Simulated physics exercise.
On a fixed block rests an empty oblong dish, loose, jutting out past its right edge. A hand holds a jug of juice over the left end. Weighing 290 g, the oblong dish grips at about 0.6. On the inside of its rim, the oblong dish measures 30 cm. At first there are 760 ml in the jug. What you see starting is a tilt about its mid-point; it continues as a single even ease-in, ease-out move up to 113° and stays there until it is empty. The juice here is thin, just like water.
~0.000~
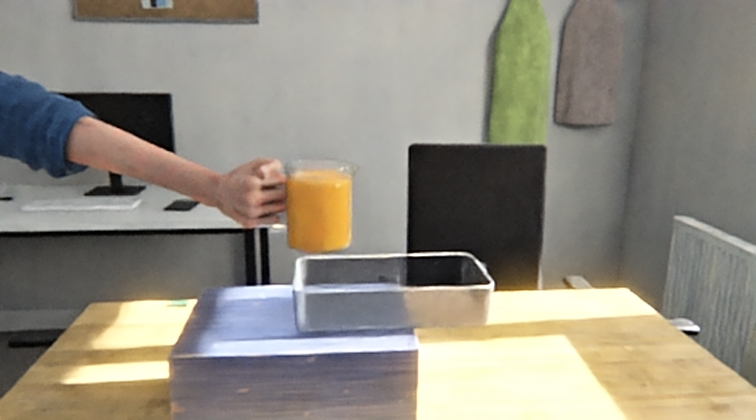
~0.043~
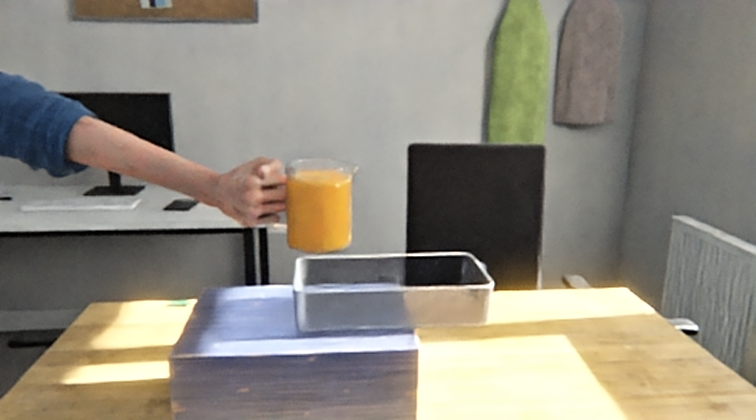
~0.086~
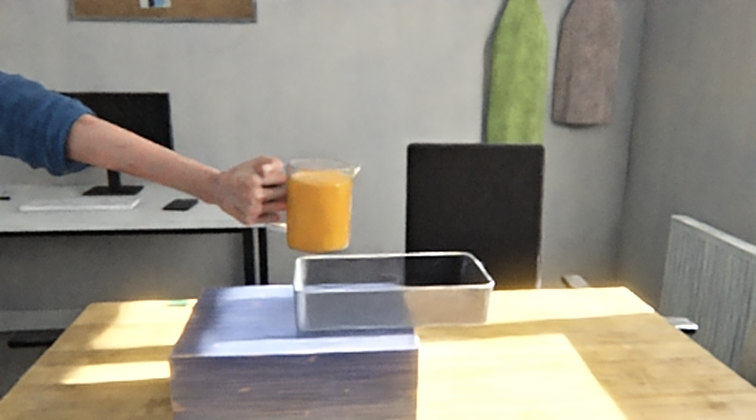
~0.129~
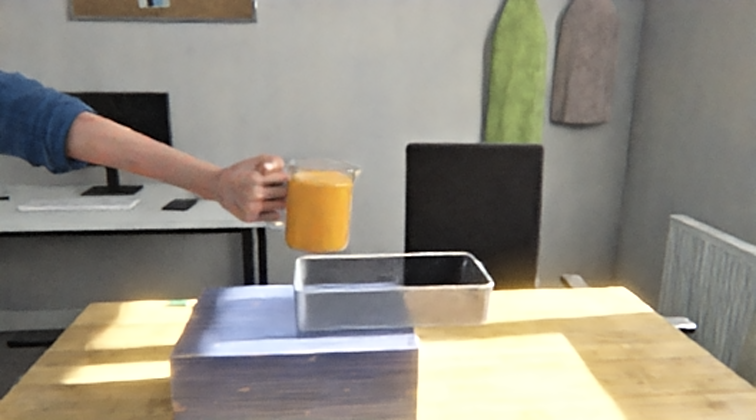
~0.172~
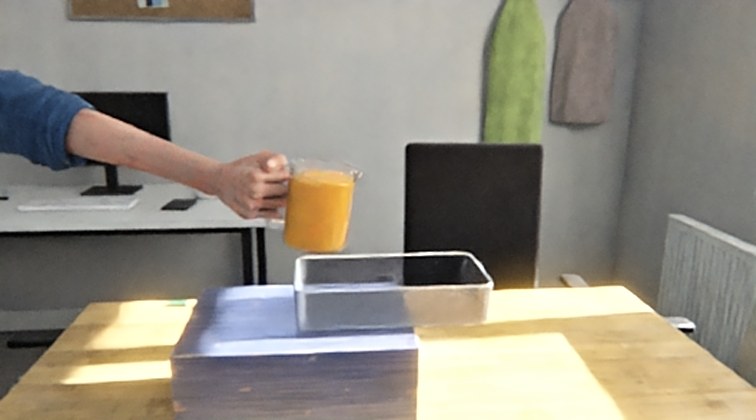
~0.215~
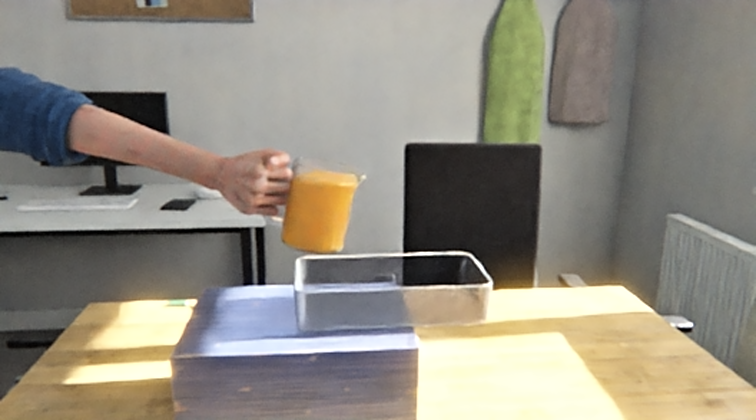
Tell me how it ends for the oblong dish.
The dish stays where it is.
By 0.62 s the tilt is 72° and 81 per cent is still to pour; the oblong dish lies level with 5 per cent in it.
By 0.91 s the tilt is 108° and 25 per cent is still to pour; the oblong dish lies level with 59 per cent in it.
By 1.22 s the tilt is 113° and 1 per cent is still to pour; the oblong dish lies level with 95 per cent in it.
By 1.55 s the tilt is 113° and 0 per cent is still to pour; the oblong dish lies level with 97 per cent in it.
At rest the oblong dish lies level with 97 per cent in it.
